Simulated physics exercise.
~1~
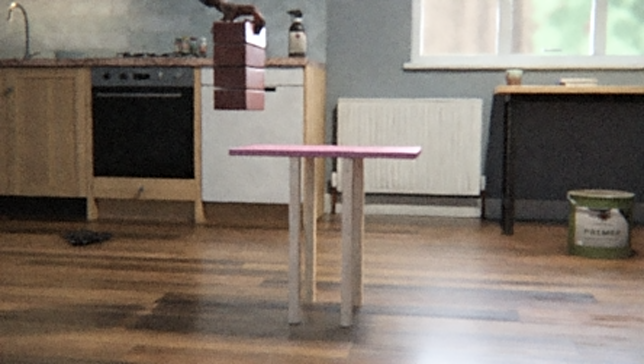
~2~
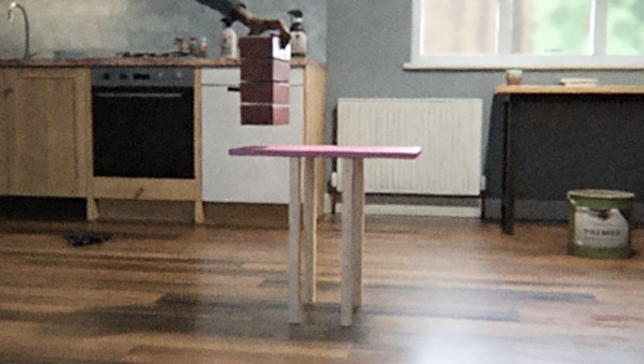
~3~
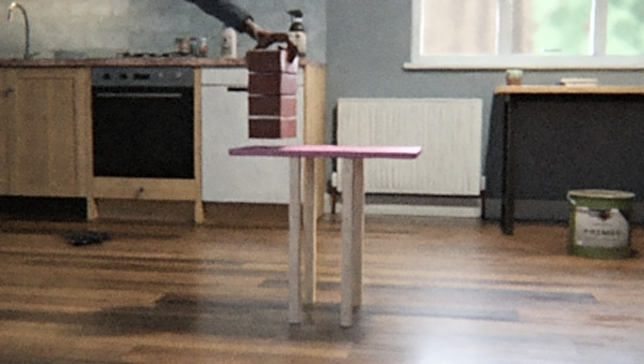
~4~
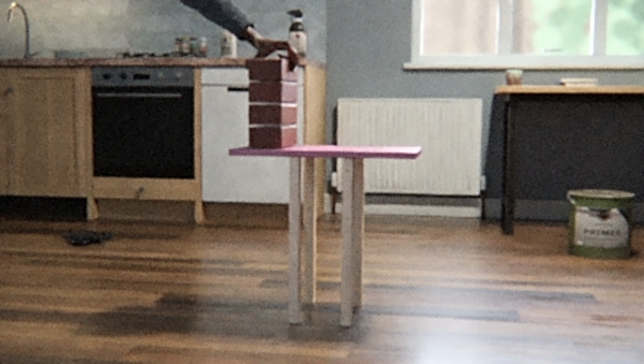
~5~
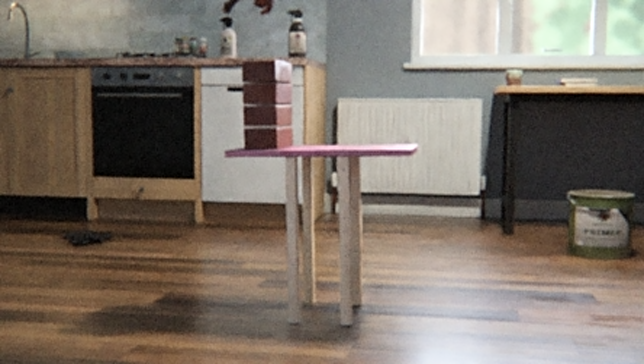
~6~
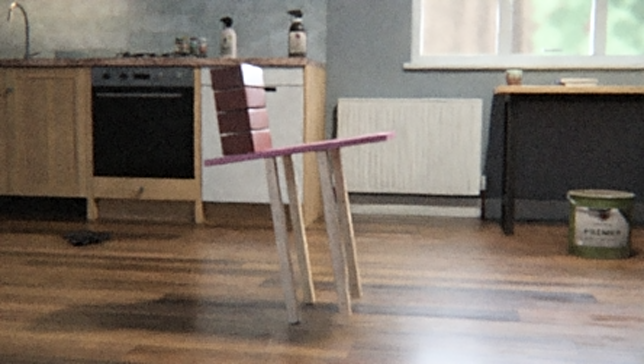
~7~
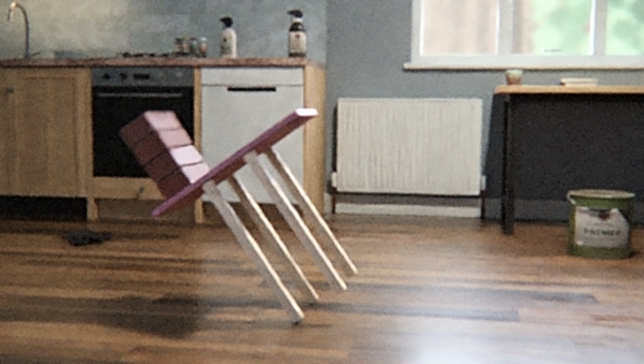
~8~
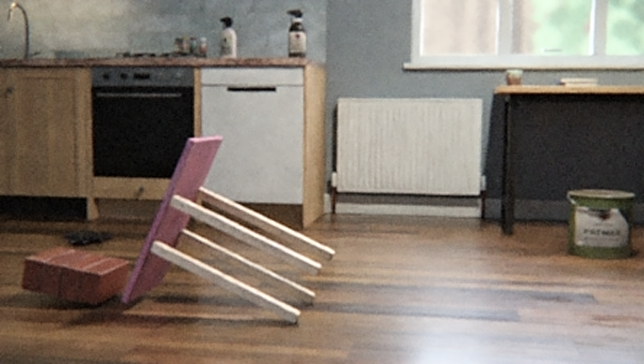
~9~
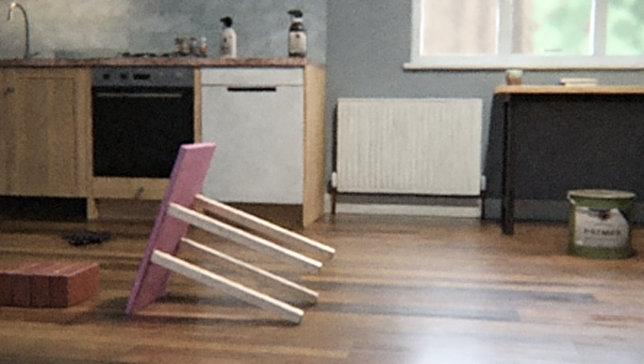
A pink table tips over leftward after a hand sets stacked bricks on its left end.
